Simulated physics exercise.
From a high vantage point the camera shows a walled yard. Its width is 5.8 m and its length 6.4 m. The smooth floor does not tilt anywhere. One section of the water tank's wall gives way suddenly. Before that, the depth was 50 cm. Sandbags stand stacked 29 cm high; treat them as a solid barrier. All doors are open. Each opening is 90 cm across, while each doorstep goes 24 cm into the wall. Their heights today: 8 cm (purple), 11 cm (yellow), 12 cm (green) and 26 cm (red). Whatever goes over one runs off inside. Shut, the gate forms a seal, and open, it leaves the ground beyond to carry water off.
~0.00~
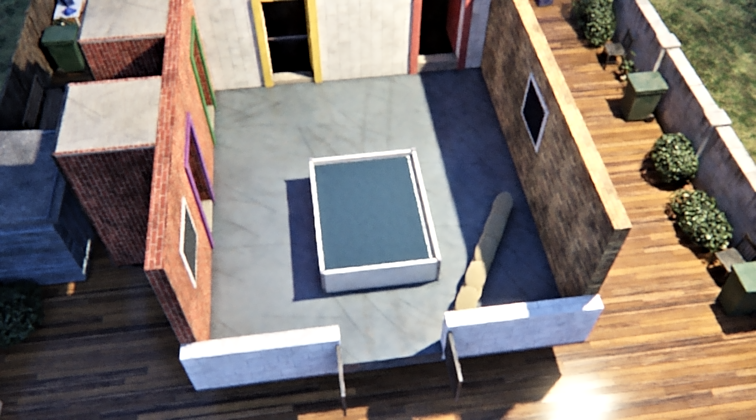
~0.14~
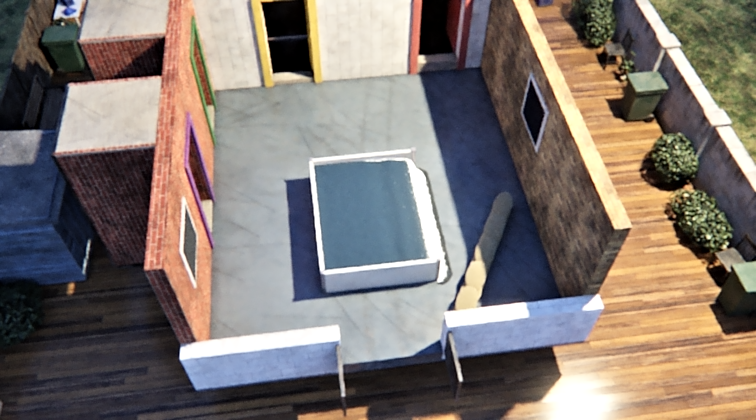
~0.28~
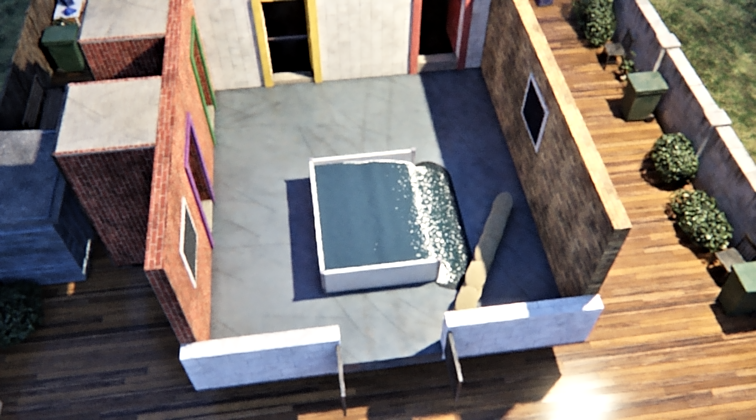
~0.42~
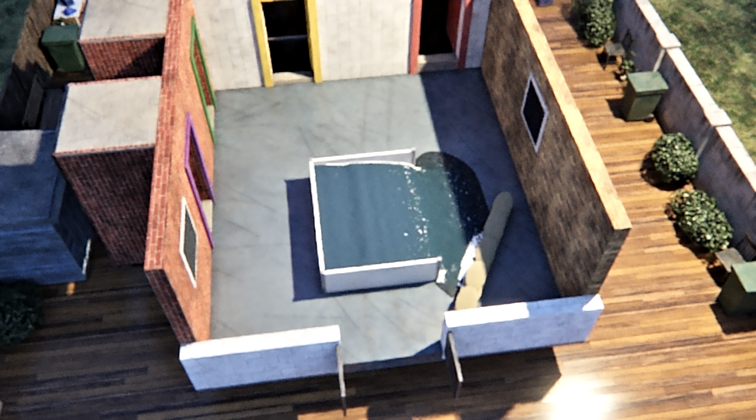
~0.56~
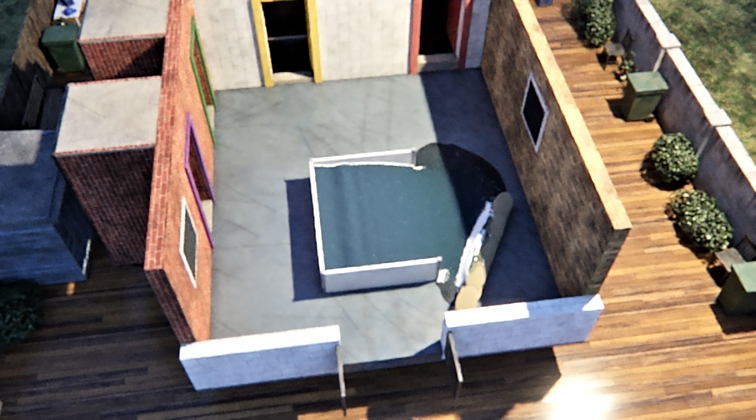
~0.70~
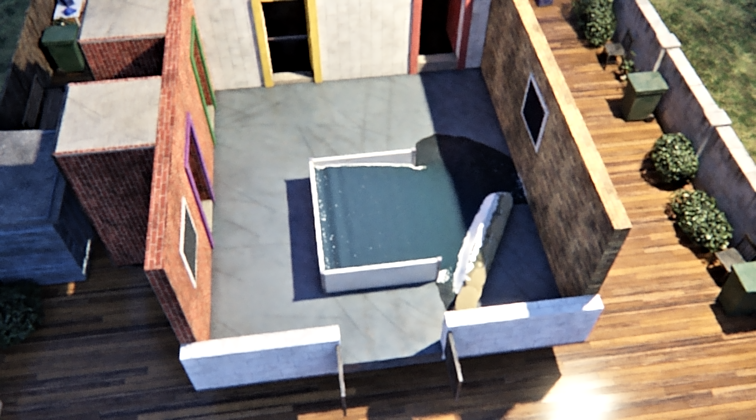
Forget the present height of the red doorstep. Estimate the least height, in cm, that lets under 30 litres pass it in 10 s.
I would say 21 cm.
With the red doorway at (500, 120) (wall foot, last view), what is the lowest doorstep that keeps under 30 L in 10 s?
You'd want it roughly 11.0 cm high.
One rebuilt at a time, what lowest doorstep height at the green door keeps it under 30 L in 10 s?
At green, about 8.5 cm.
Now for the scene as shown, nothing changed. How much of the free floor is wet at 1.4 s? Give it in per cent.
Roughly 20 percent of the floor.
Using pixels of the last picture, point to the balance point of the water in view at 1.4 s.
I'd say around (419, 217).
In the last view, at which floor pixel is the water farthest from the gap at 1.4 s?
(496, 115).
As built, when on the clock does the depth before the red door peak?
I'd say near 3.0 seconds.
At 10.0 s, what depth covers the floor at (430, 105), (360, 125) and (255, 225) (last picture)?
About 6, 4 and 4 cm.
After 1.4 s water covers 20 % of the floor, deepest (37 cm) near (478, 240); it has not reached the red door.
After 3.0 s water covers 45 % of the floor, deepest (34 cm) near (472, 70); 29 cm at the red door, 1 litre in over its 26 cm doorstep.
After 10.0 s water covers 95 % of the floor, deepest (12 cm) near (326, 352); 8 cm at the red door, 6 litres in over its 26 cm doorstep.
At the red door as built, the water arrived by 2.3 s and peaked near 29 cm at 3.0 s.
With a doorstep of 16.5 cm, 69 litres would have come in within the 10 s; with 22.5 cm, 19 litres. So under 30 litres takes about 21 cm.
